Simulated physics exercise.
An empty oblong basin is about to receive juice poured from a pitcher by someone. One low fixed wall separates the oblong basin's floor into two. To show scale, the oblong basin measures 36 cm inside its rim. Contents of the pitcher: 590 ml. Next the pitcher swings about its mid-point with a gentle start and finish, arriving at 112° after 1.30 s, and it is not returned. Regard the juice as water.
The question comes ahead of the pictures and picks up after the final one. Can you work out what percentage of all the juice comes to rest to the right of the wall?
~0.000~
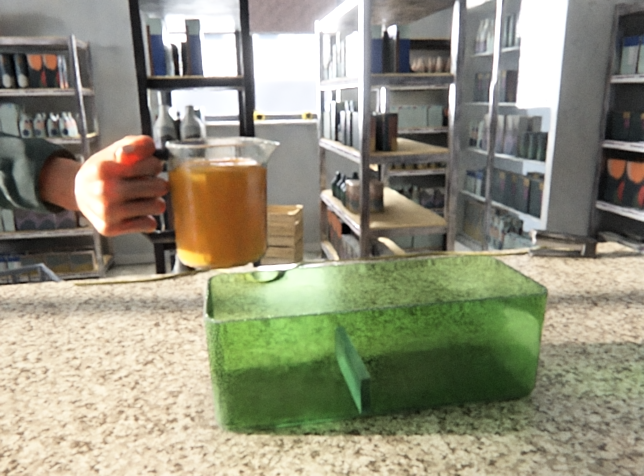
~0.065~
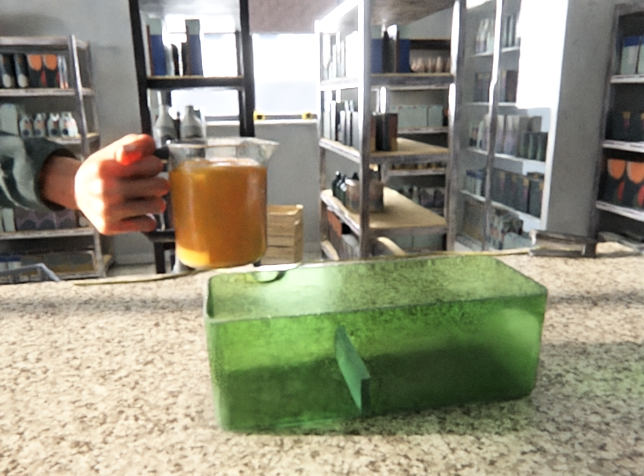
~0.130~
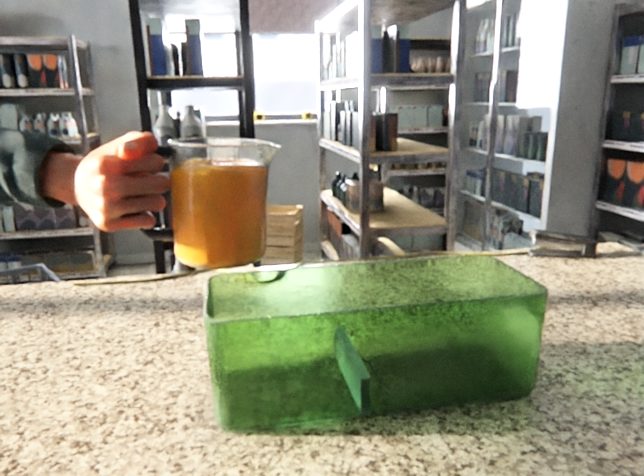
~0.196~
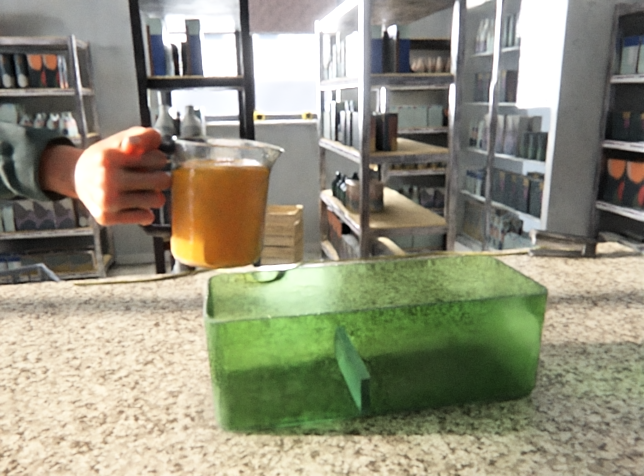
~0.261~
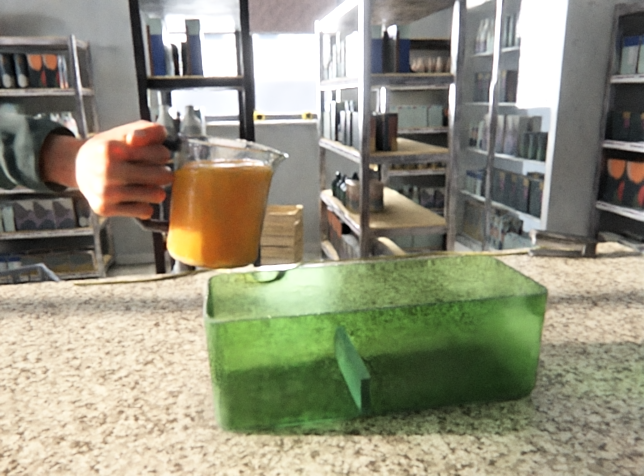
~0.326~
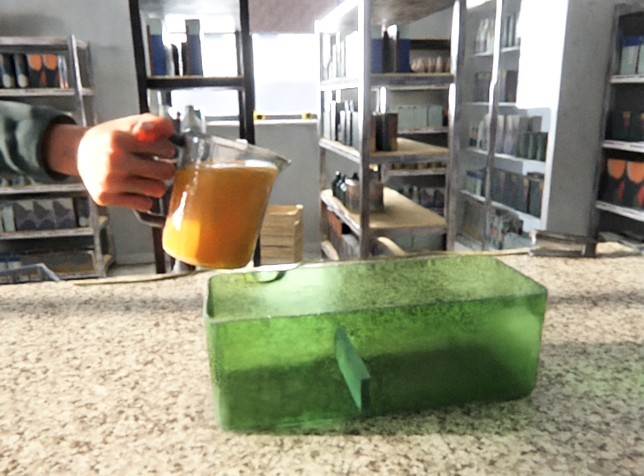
I would put it at 40 per cent.
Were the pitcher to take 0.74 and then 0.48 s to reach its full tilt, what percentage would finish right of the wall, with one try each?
20 then 15 %.
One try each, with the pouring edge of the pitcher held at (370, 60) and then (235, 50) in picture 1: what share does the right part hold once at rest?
Respectively about 90 and 15 percent.
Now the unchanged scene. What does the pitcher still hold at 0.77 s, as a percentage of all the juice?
Around 78 in a hundred.
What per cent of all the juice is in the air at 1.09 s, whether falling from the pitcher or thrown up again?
Around 10 percent of the liquid.
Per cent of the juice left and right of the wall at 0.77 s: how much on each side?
Left about 3, right about 5.
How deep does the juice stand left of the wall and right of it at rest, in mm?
Some 18 mm on the left and some 10 mm on the right.
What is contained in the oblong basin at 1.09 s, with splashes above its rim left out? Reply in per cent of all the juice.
68 per cent or thereabouts.
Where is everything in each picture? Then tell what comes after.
The first picture shows tilt 0°; pouring edge (278, 142); surface from (171, 167) to (263, 163); the oblong basin's rim runs from (207, 298) to (518, 273); the wall's top is at (351, 350).
The second picture shows tilt 1°; pouring edge (278, 143); surface from (172, 166) to (264, 163).
The third picture shows tilt 3°; pouring edge (280, 145); surface from (173, 166) to (265, 164).
The fourth picture shows tilt 6°; pouring edge (284, 149); surface from (175, 167) to (267, 164).
The fifth picture shows tilt 11°; pouring edge (287, 154); surface from (177, 168) to (271, 164).
The sixth picture shows tilt 17°; pouring edge (292, 161); surface from (179, 169) to (276, 166).
Then, 0.77 s in, the tilt is 72° and 78 per cent is still to pour, 3 is left of the wall and 5 right of it.
Then, 1.09 s in, the tilt is 105° and 20 per cent is still to pour, 32 is left of the wall and 37 right of it.
Then, 1.43 s in, the tilt is 112° and 0 per cent is still to pour, 59 is left of the wall and 40 right of it.
Then, 1.80 s in, the tilt is 112° and 0 per cent is still to pour, 59 is left of the wall and 40 right of it.
Finally, 59 per cent lies left of the wall, 40 right of it and 1 outside.
